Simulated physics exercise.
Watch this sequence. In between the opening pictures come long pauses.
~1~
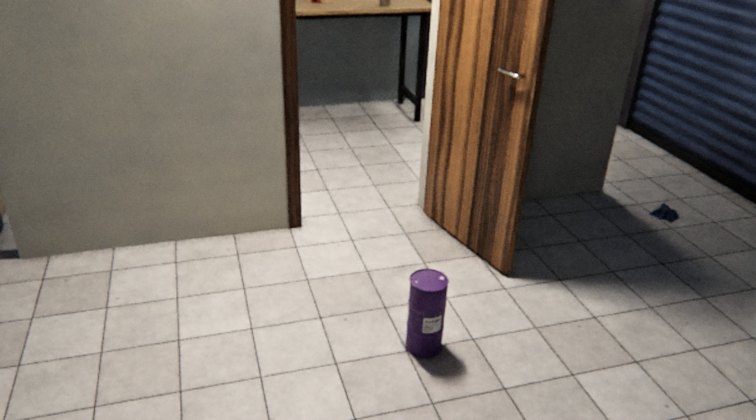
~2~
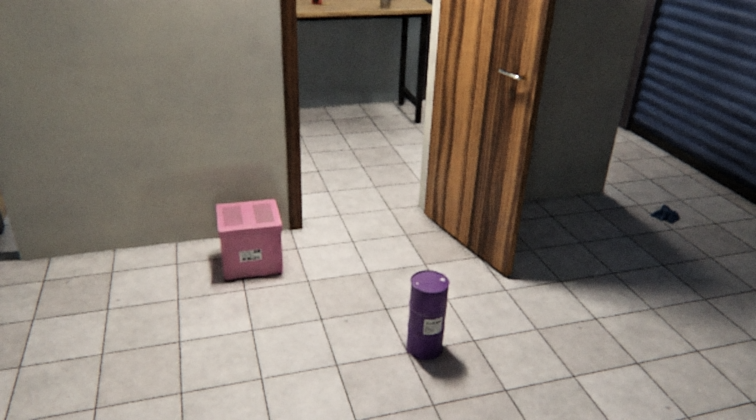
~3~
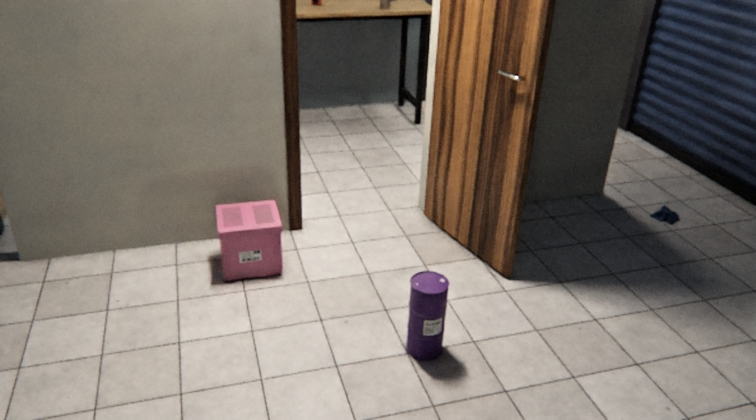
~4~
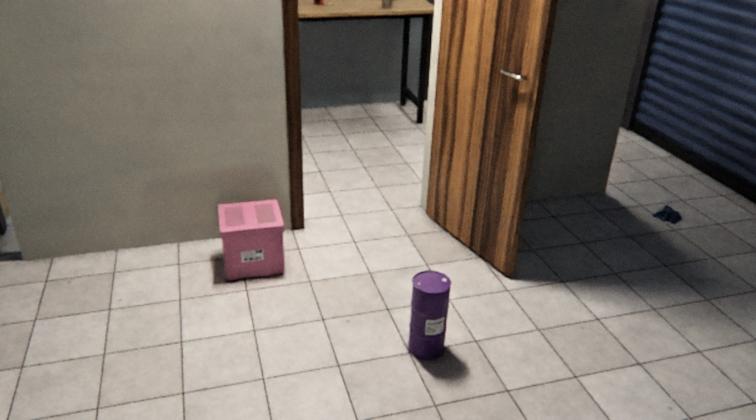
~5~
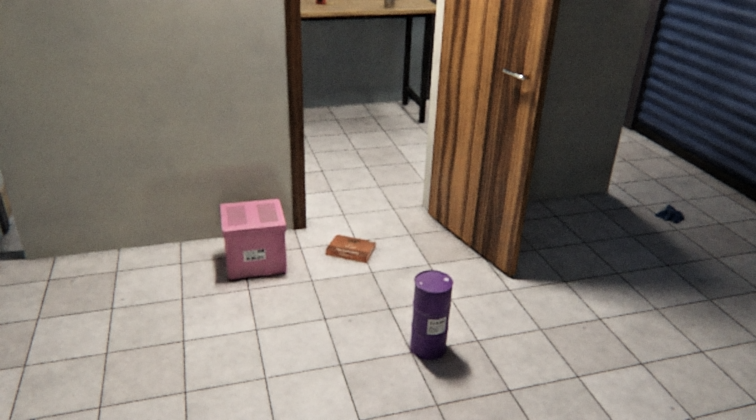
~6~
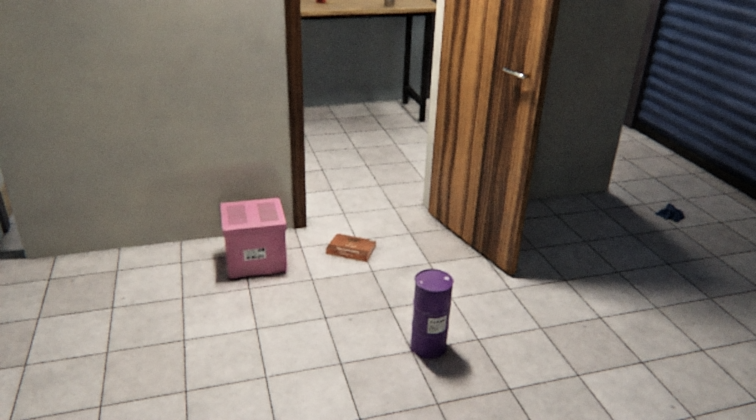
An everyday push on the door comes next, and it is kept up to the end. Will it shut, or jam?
Well, the door doesn't make it all the way in the end.
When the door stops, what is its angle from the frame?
Roughly 20 degrees open.
Then, 0.70 s past the last view, door at 80°.
Then, 1.20 s past the last view, door at 44°.
Then, 1.40 s past the last view, door at 28°; orange packet displaced a little near (335, 237).
Then, 1.50 s past the last view, door at 20°; orange packet displaced about its own width near (327, 230).
Finally, door at 18°; moved from the start, orange packet; the other 2 still in place. Final places as the last picture's camera would see them, orange packet near (326, 228).
